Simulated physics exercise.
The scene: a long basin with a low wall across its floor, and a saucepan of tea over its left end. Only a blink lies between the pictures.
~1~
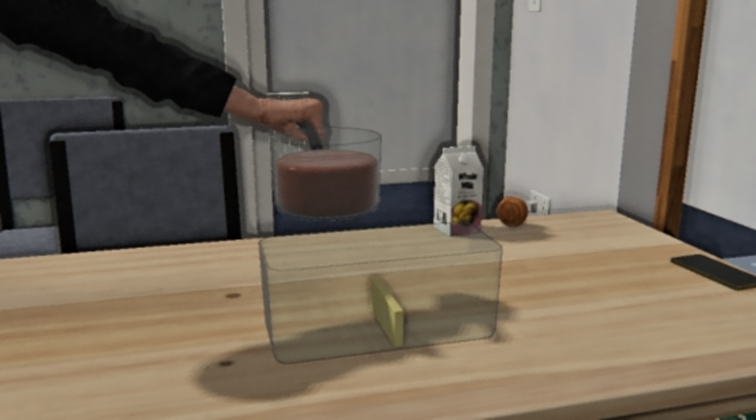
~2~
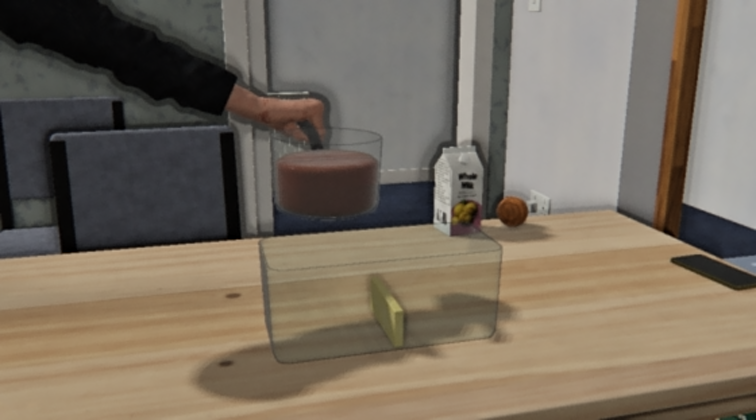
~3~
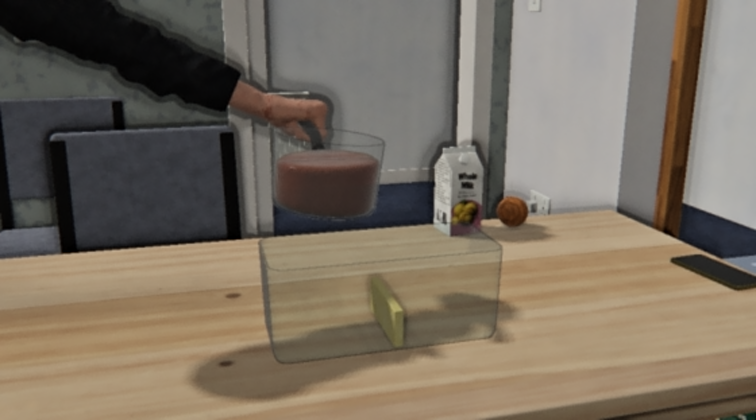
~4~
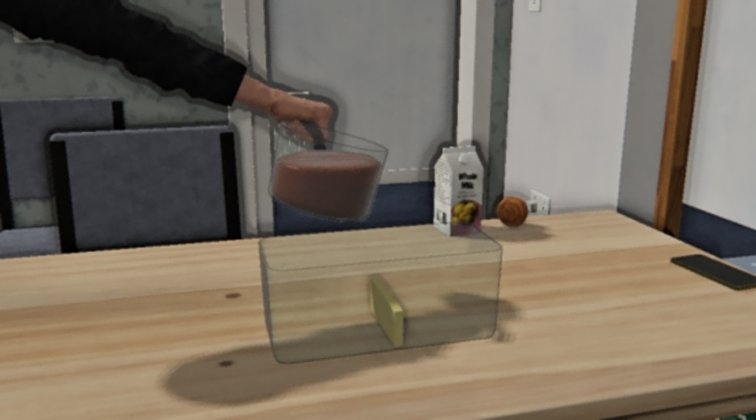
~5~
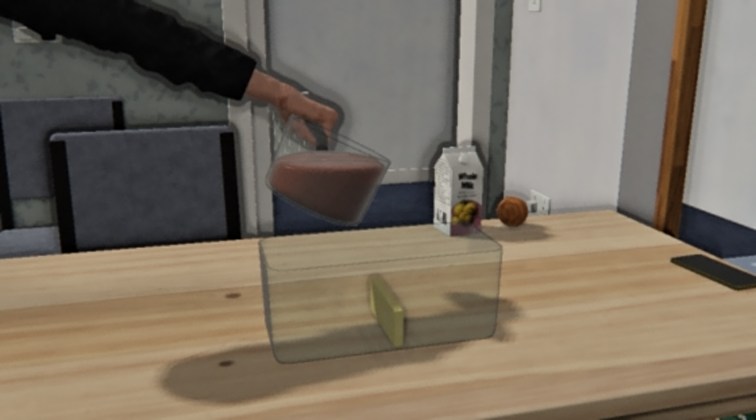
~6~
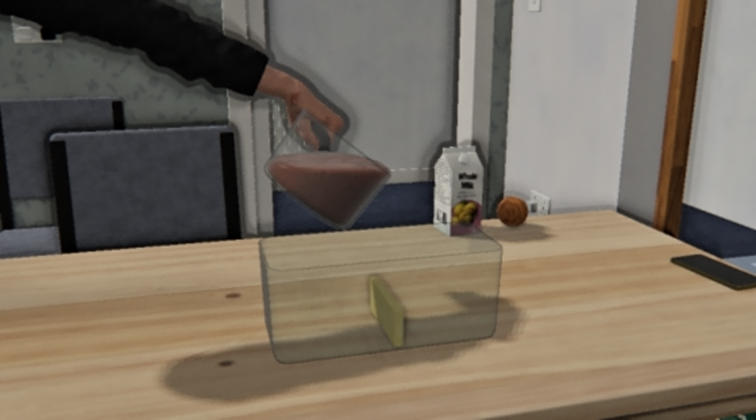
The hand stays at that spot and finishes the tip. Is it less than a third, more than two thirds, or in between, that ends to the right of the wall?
In the end over two thirds is right of the wall.
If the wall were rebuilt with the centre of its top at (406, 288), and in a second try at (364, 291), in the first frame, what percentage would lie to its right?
Near 45 % and 95 %.
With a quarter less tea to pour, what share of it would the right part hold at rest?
Some 80 per cent.
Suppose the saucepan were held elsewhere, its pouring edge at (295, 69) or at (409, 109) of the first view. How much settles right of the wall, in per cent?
In turn 5 and 85 in a hundred.
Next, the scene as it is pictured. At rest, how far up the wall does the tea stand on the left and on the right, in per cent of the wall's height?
Some 10 per cent left and 80 right.
A moment on, the saucepan is tipped right over and 37 per cent is still to pour, 0 is left of the wall and 35 right of it.
Next, the saucepan is tipped right over and 7 per cent is still to pour, 10 is left of the wall and 76 right of it.
Then the saucepan is tipped right over and 1 per cent is still to pour, 17 is left of the wall and 81 right of it.
Later the saucepan is tipped right over and 0 per cent is still to pour, 17 is left of the wall and 82 right of it.
Finally, 18 per cent lies left of the wall, 81 right of it and 1 outside.
